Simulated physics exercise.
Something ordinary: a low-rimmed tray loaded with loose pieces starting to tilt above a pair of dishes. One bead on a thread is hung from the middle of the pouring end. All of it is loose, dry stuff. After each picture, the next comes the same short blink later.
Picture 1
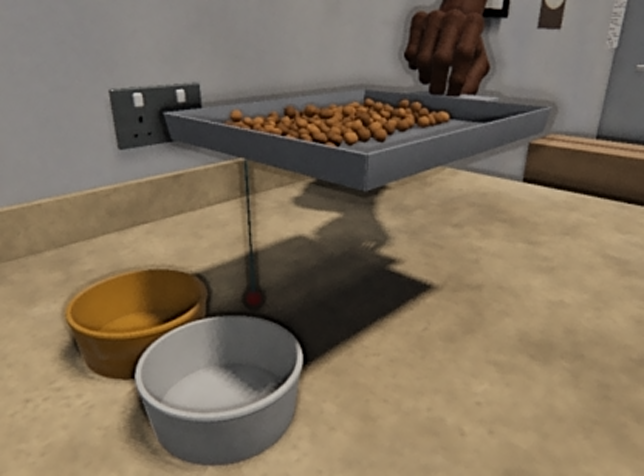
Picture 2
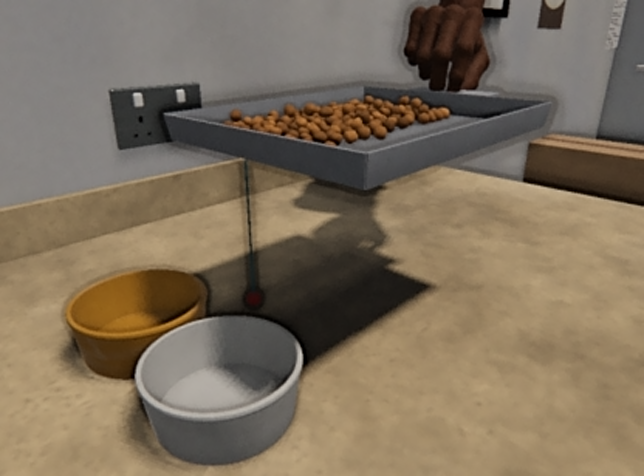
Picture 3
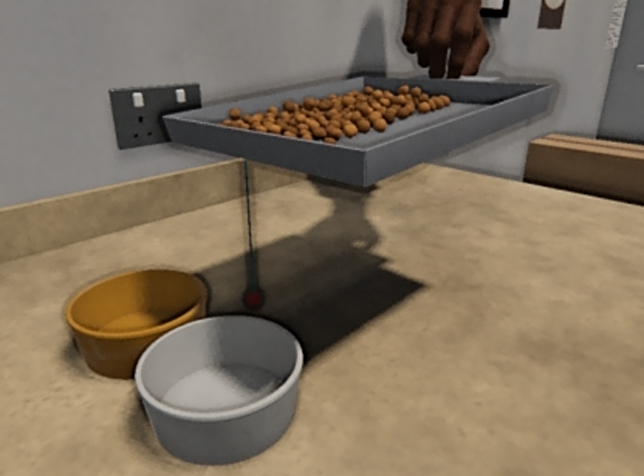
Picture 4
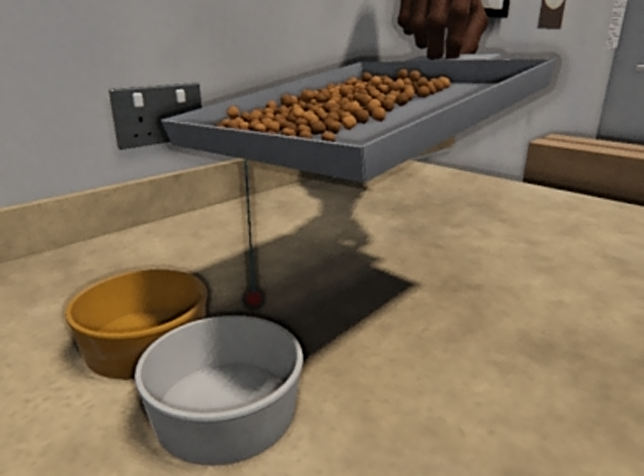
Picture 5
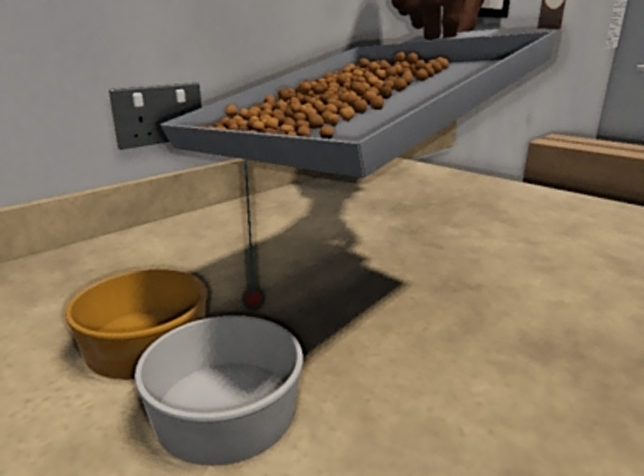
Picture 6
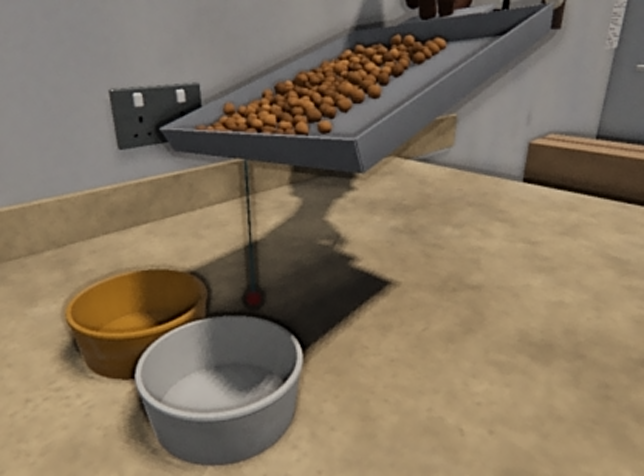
A grey tray of roasted chickpeas tilts gradually above two bowls, its far end rising.
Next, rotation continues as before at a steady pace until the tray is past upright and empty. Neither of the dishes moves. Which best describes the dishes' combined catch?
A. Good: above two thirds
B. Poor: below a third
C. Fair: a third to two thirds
(A) Good: Above two thirds.
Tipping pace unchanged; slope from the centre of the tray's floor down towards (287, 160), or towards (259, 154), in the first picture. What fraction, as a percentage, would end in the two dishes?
First some 50, then 70 per cent.
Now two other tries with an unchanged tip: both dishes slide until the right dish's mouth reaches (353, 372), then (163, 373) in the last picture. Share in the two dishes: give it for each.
Roughly 10% first, roughly 70% second.
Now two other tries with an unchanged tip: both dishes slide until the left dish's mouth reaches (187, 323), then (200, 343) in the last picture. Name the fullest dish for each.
Well, the first time it's the one placed on the left, and the second time it's the one placed on the left.
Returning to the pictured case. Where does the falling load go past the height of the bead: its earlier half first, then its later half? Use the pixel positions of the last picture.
At (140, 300) for the first part, then at (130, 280) for the others.
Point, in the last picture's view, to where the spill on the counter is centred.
I'd say near (92, 406), give or take.
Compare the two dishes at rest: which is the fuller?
It's the one on the left.
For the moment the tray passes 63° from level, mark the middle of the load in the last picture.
Somewhere near pixel (240, 72).
Shortly afterwards, tray tipped steeply; the whole lot on the tray.
Next, tray tipped past a quarter turn; the whole lot on the tray.
Some moments later, tray tipped past a quarter turn; near a quarter in the right dish; near two thirds in the left dish; near a quarter outside both; only a few in the air.
In the end, tray tipped past a quarter turn; near a quarter in the right dish; near two thirds in the left dish; near a quarter outside both; only a few in the air.
